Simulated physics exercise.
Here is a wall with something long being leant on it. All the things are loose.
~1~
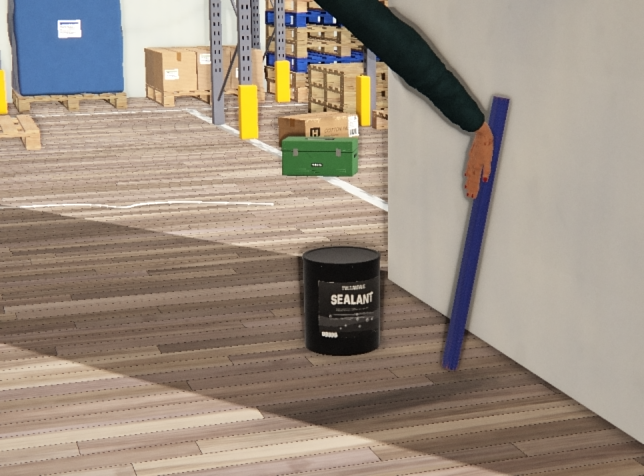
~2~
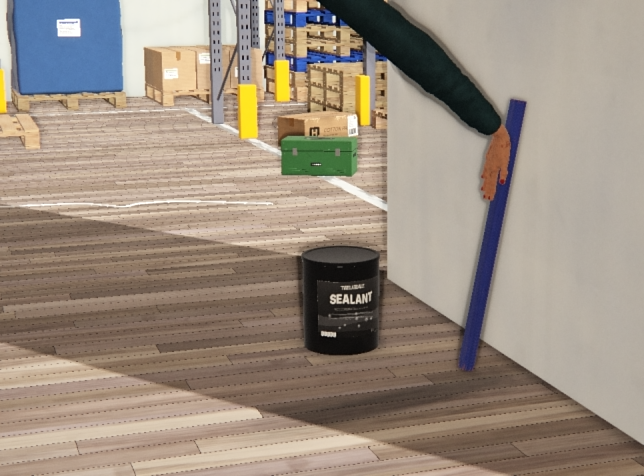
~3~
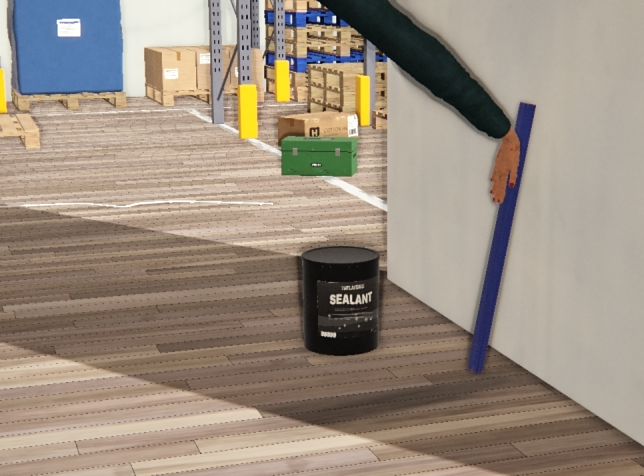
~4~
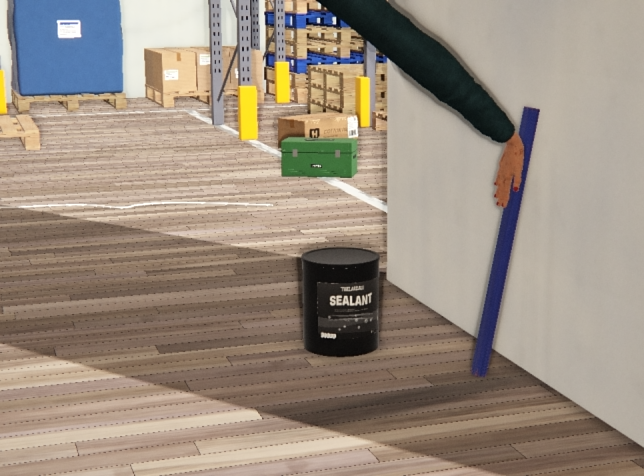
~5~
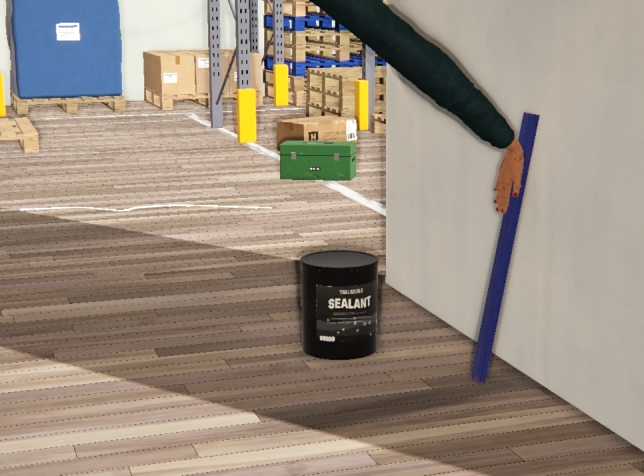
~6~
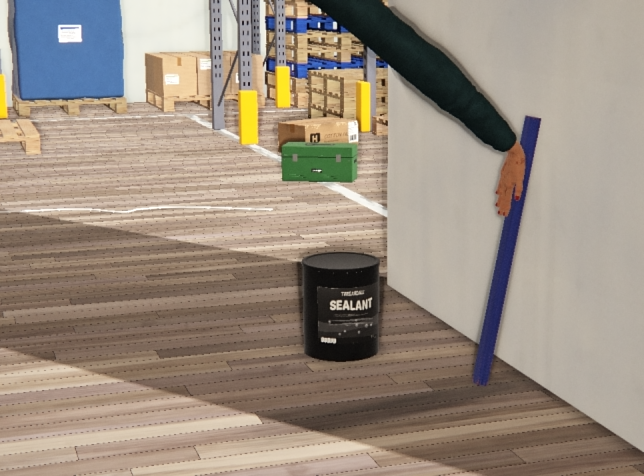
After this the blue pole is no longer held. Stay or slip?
Outcome: The pole holds.
Then, 0.60 s after the last picture, nothing has stirred.
Then, 1.50 s after the last picture, blue pole resting near (506, 253).
At rest, both in place. Seen from the same camera at the end, blue pole near (507, 253). The pole remains leaning.
